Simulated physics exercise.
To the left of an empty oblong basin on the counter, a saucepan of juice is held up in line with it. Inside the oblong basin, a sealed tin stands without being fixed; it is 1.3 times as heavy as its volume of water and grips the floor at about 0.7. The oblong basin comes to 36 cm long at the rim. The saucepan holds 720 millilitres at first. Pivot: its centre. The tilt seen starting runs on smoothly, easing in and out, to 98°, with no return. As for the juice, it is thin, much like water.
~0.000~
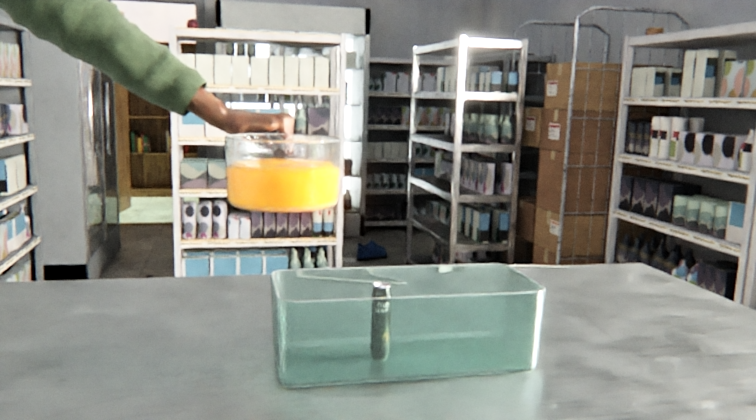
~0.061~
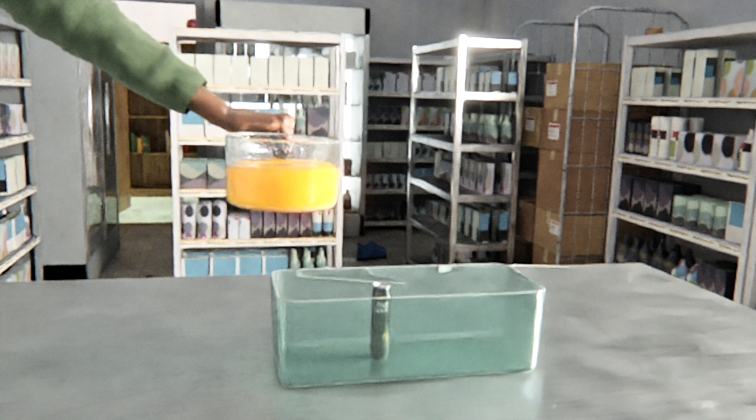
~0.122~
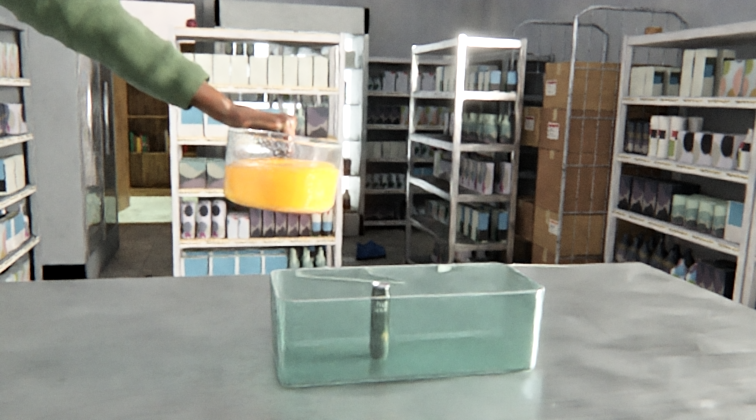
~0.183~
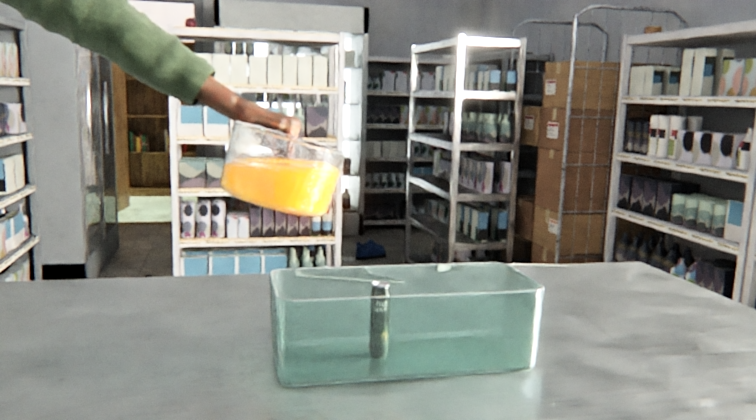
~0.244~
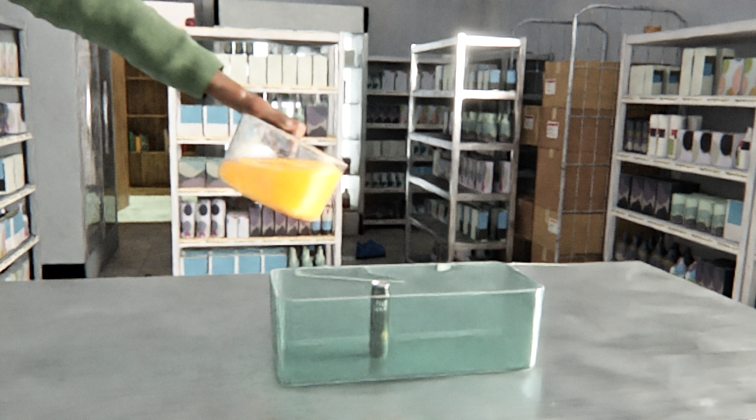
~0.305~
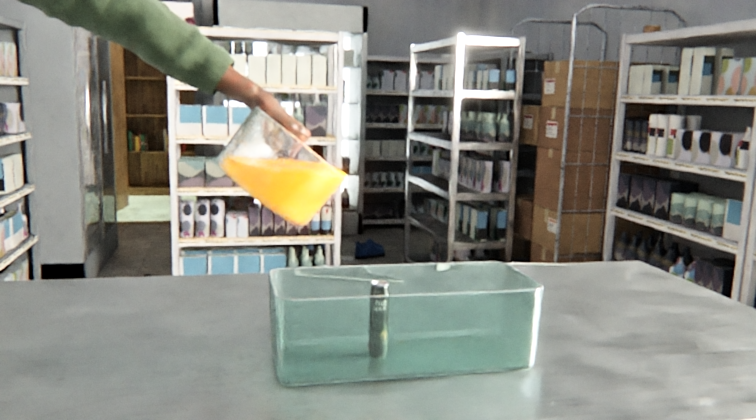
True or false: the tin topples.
True.
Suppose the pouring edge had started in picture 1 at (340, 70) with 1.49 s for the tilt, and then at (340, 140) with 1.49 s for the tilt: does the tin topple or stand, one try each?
Trial 1 - tin tips; trial 2 - tin stays standing.
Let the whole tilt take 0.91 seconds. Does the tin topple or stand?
It tumbles over, then.
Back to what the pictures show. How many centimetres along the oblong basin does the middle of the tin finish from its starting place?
It finishes around 7.5 cm from where it began.
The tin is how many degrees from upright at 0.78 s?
About 0°.
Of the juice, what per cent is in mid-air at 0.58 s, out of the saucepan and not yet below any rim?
Estimate: Some 40 % of the total.
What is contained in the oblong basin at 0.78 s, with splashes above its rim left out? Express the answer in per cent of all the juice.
Some 76 percent of the total.
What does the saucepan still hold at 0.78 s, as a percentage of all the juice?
Around 14 in a hundred.
Then, 0.58 s in, the tilt is 90° and 42 per cent is still to pour; the tin stands where it began.
Then, 0.78 s in, the tilt is 98° and 14 per cent is still to pour; the tin stands where it began.
Then, 0.98 s in, the tilt is 98° and 3 per cent is still to pour; the tin leans 12°.
Then, 1.21 s in, the tilt is 98° and 1 per cent is still to pour; the tin leans 56°.
Finally, the tin lies on its side.
